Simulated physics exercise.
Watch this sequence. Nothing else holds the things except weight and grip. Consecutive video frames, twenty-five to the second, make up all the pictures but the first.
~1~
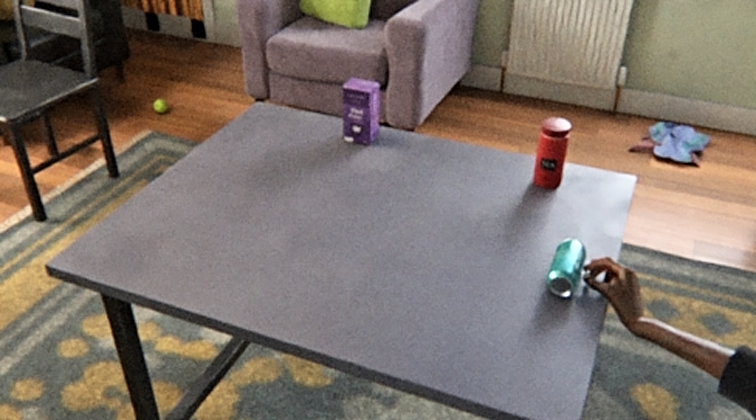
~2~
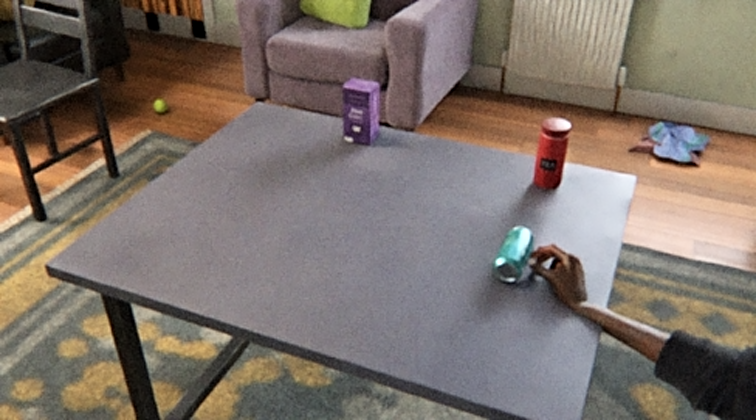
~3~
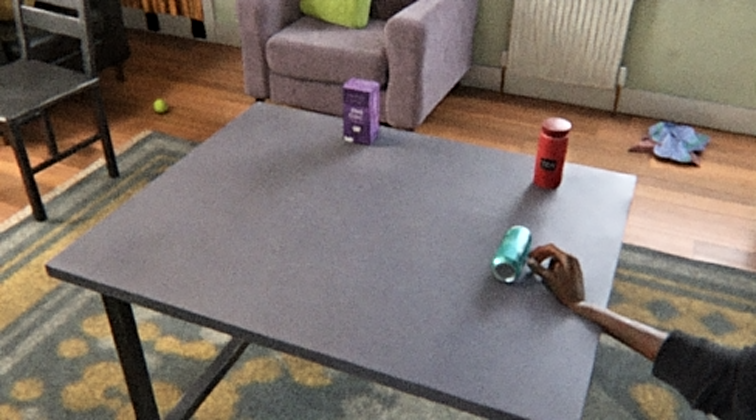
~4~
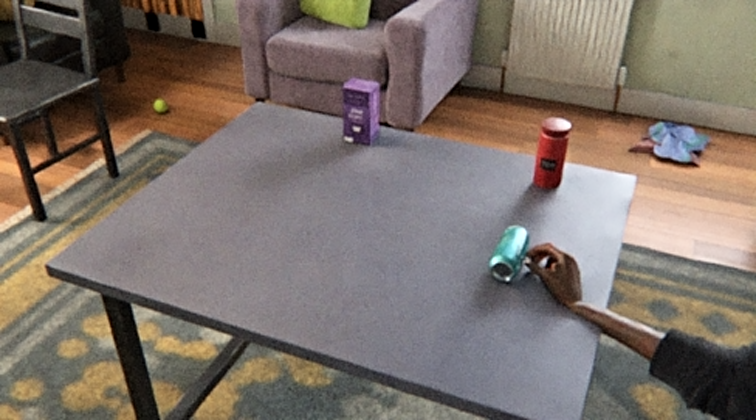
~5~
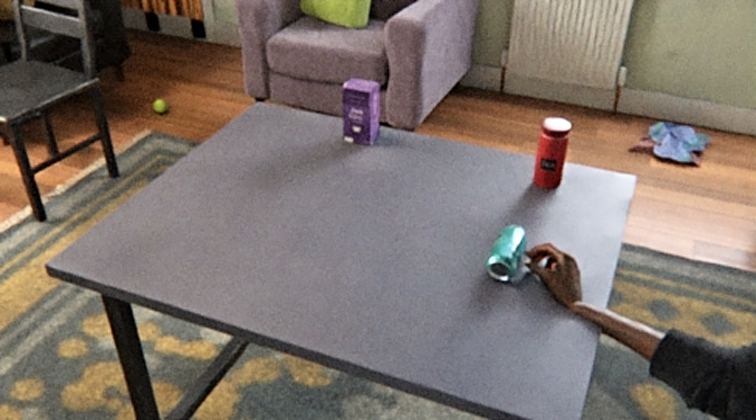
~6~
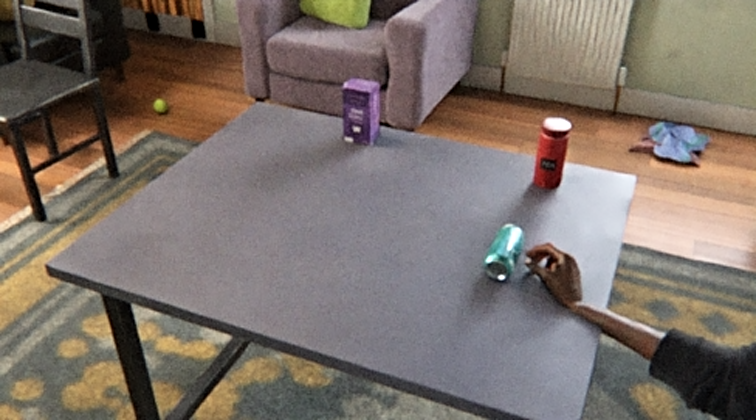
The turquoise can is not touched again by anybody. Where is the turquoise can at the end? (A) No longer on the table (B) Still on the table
B, still on the table.
Then, 0.40 s after the last picture, turquoise can rolled about its own width near (483, 247).
Then, 2.00 s after the last picture, turquoise can rolled about its own width near (468, 243).
Then, 3.80 s after the last picture, turquoise can resting near (468, 243).
At rest, moved from the start, turquoise can. Seen from the same camera at the end, turquoise can near (468, 243).
